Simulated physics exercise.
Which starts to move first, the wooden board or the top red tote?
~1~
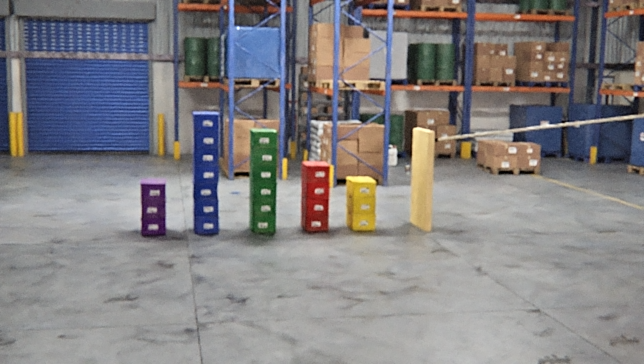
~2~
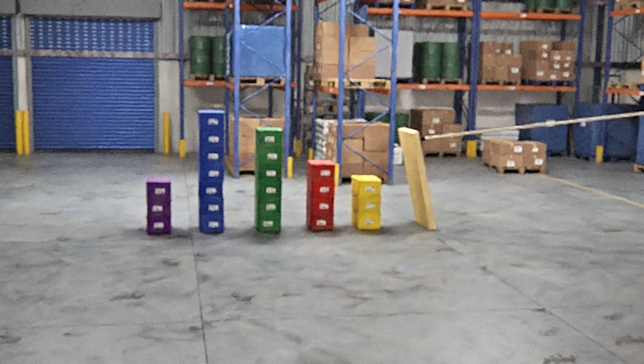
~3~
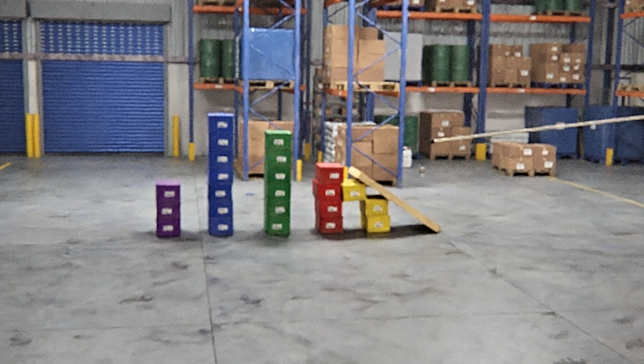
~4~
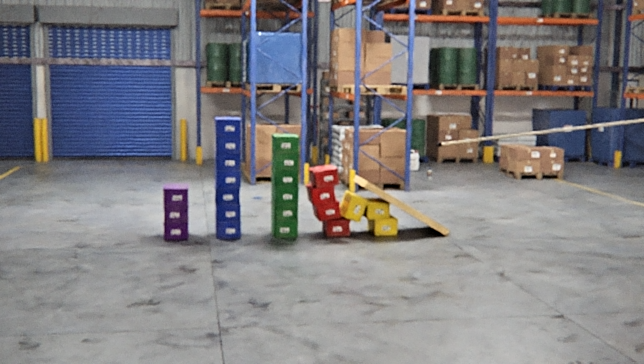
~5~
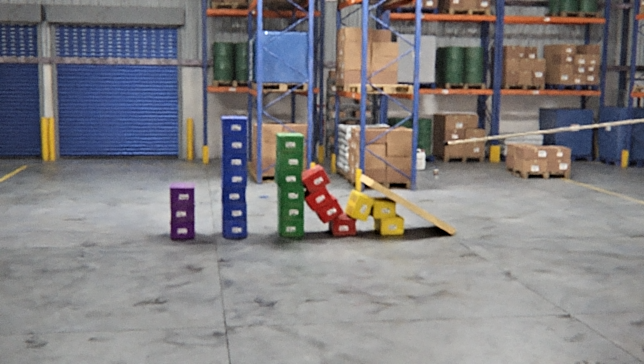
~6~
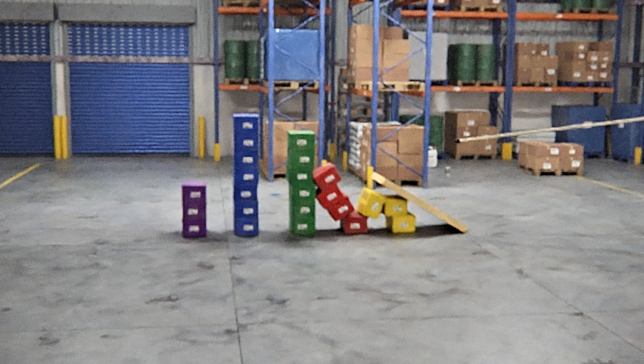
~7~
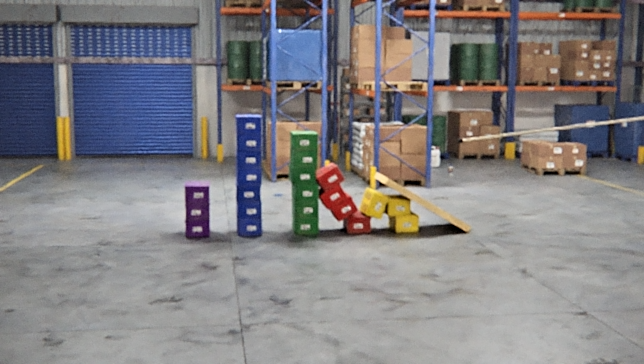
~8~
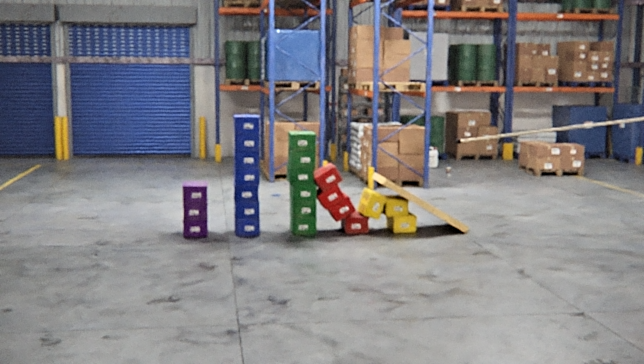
The wooden board starts to move first, tipping to the left. The top red tote shifts only later, after the board has come down onto the yellow stack.
